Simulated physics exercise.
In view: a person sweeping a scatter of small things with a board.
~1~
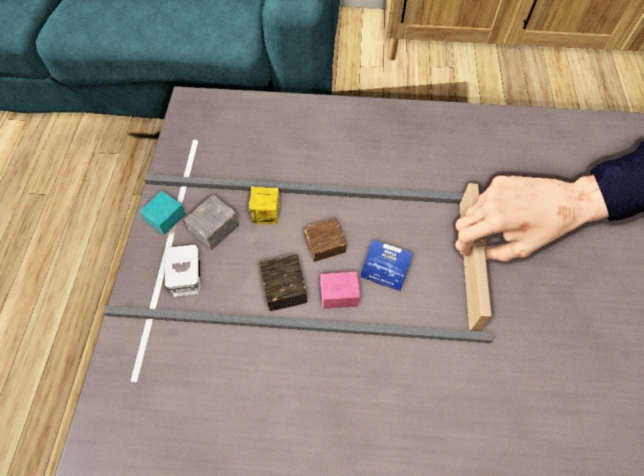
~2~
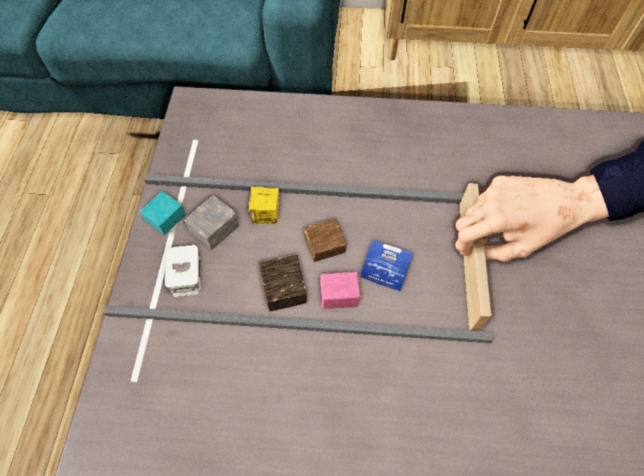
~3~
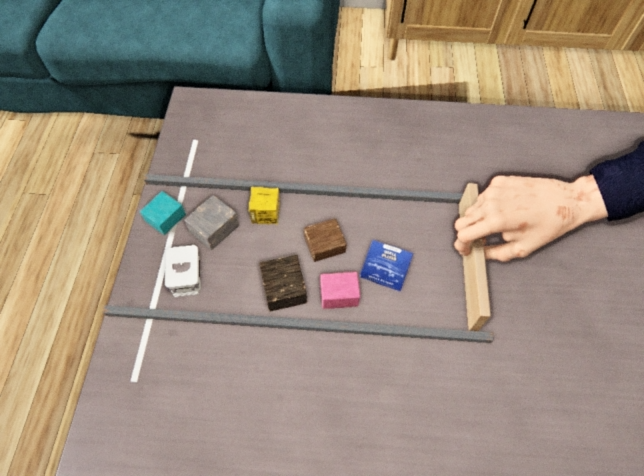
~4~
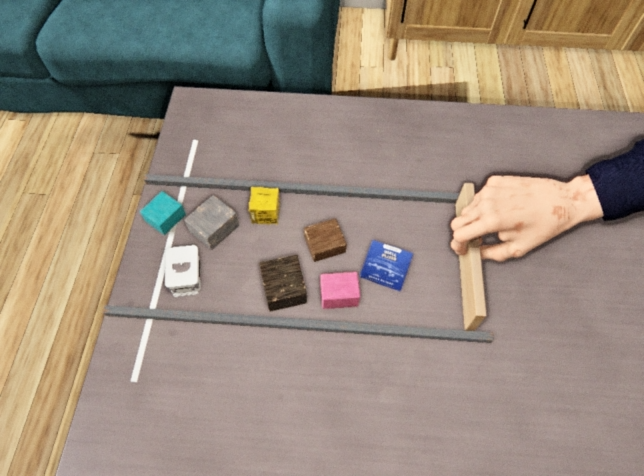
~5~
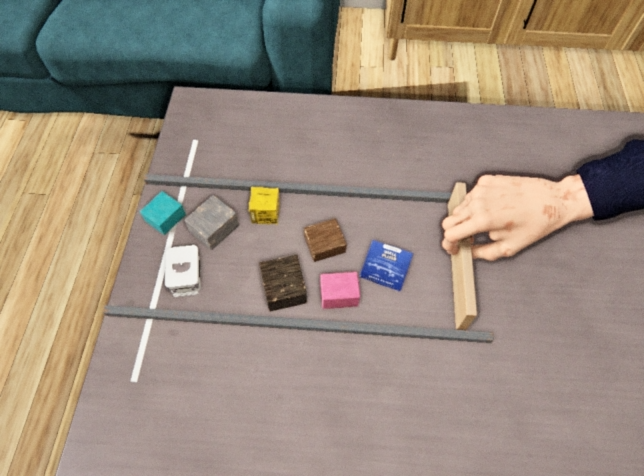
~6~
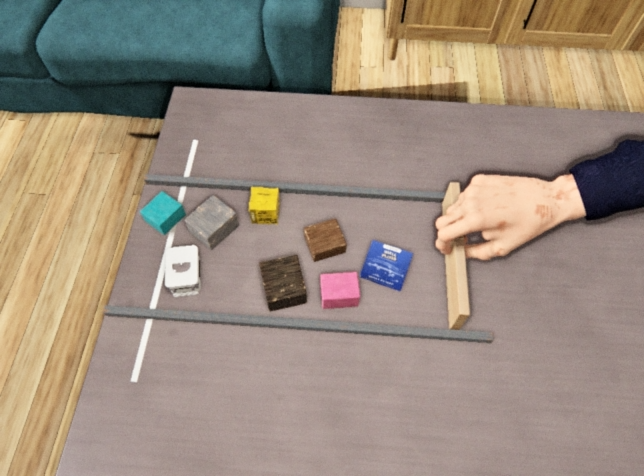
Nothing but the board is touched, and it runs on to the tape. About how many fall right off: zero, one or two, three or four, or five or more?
Drops: Between three and four.
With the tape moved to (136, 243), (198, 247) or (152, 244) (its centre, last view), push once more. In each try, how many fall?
8, 2, 4.
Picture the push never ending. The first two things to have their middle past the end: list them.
Those two are the white case and the turquoise block, in that order.
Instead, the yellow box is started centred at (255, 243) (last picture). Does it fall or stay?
Drops.
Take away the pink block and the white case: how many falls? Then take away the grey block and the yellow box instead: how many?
The count is 3 in the first case and 3 in the second.
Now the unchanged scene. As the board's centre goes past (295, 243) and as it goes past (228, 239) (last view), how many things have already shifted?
First 5, then 8.
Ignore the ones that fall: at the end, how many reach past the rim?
The number is 0.
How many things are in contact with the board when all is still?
Tally at the end: 4.
Soon after, none off yet; turquoise block at rest near (163, 213); white case at rest near (184, 271); grey block at rest near (213, 223).
In the end, the number that fall off is three or four; gone, black block, grey block, white case and turquoise block.
